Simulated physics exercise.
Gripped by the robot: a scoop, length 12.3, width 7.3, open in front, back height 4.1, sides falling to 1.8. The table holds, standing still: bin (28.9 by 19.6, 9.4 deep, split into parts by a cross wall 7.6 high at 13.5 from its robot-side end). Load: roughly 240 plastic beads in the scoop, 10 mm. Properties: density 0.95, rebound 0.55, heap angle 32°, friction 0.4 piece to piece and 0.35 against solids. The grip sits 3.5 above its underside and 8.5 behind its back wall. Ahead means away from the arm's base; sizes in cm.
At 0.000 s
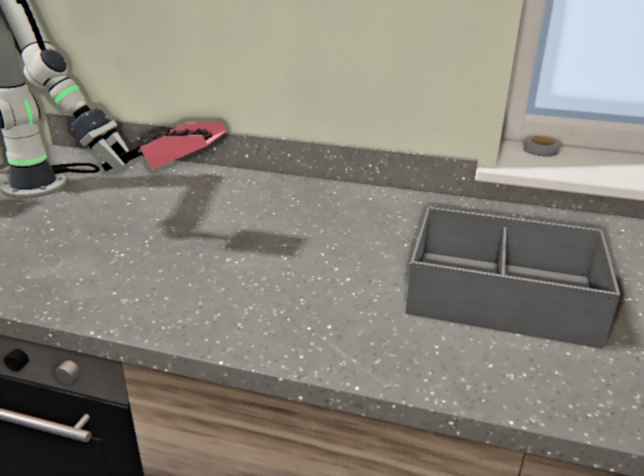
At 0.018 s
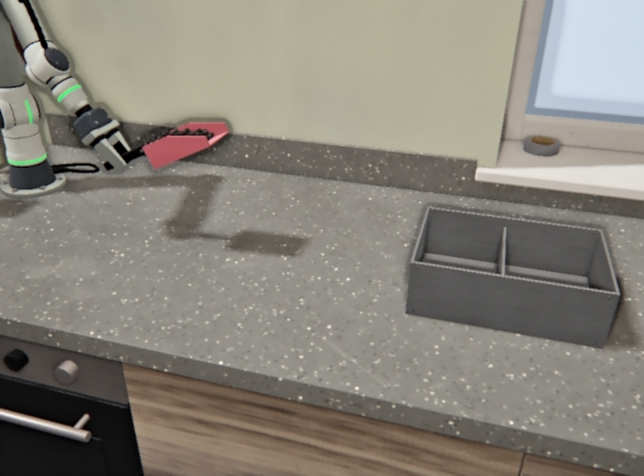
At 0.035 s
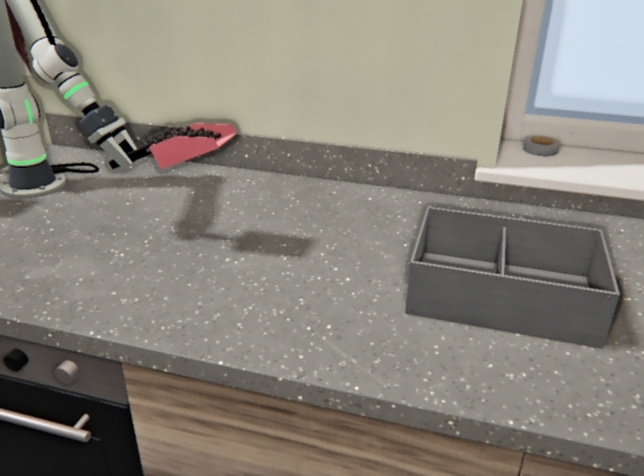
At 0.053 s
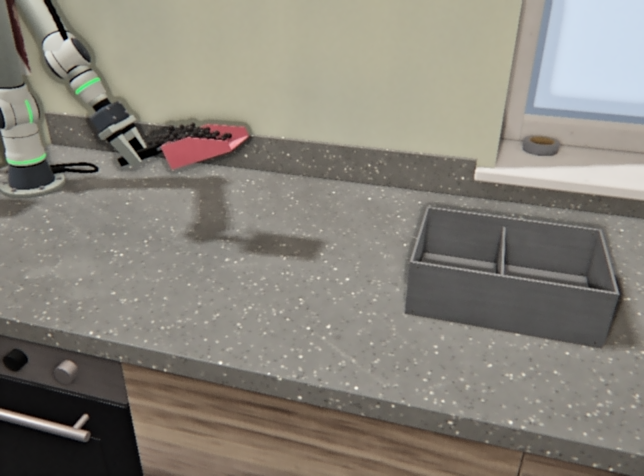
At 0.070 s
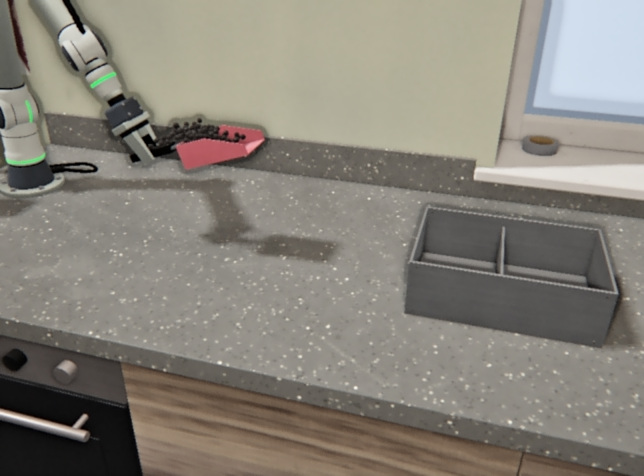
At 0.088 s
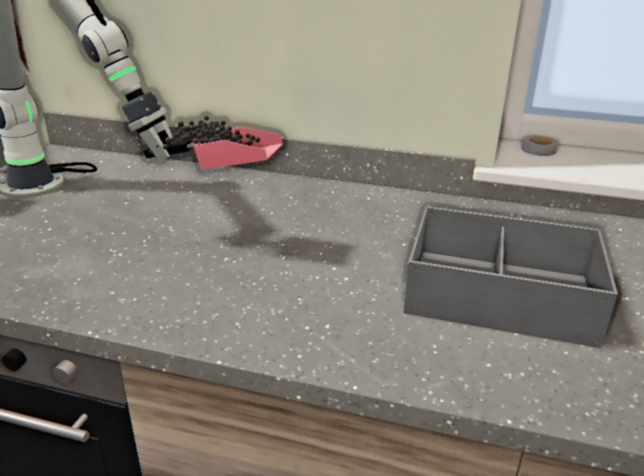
A white and dark robot arm with glowing green rings holds a red scoop of small black beads above a speckled grey countertop, seen from slightly above by a still camera. A dark grey two-compartment box sits at right below a windowsill holding a small round object, with a green wall behind and an oven at lower left. The arm carries the scoop rightward, slowly then faster, levelling its backward tilt as its shadow slides along.
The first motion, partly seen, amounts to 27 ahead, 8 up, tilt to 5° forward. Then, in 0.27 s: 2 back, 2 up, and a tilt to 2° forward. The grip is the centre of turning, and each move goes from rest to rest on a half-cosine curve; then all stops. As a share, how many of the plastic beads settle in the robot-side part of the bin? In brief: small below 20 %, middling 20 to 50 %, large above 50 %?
Middling.
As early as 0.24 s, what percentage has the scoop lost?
About 85 per cent so far.
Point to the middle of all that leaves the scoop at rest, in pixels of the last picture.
I'd say somewhere near (487, 288) in the final view.
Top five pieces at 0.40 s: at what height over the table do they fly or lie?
Roughly 12 centimetres, give or take.
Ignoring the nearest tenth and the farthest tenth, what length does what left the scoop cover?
Roughly 50 centimetres.
After 0.24 s, tilted 5° forward, highest piece 25 above the table; 34 on the scoop, 7 on the table or floor, 199 in flight or on a rim.
After 0.40 s, tilted 3° forward, highest piece 23 above the table; 105 in the far-side part, 70 in the robot-side part, 12 on the table or floor, 53 in flight or on a rim.
After 0.68 s, tilted 2° forward, highest piece 11 above the table; 107 in the far-side part, 67 in the robot-side part, 64 on the table or floor, 2 in flight or on a rim.
After 1.73 s, tilted 2° forward, highest piece 2 above the table; 107 in the far-side part, 67 in the robot-side part, 66 on the table or floor.
At rest, 107 in the far-side part, 67 in the robot-side part, 66 on the table or floor. That is 28 % in the robot-side part of the bin.
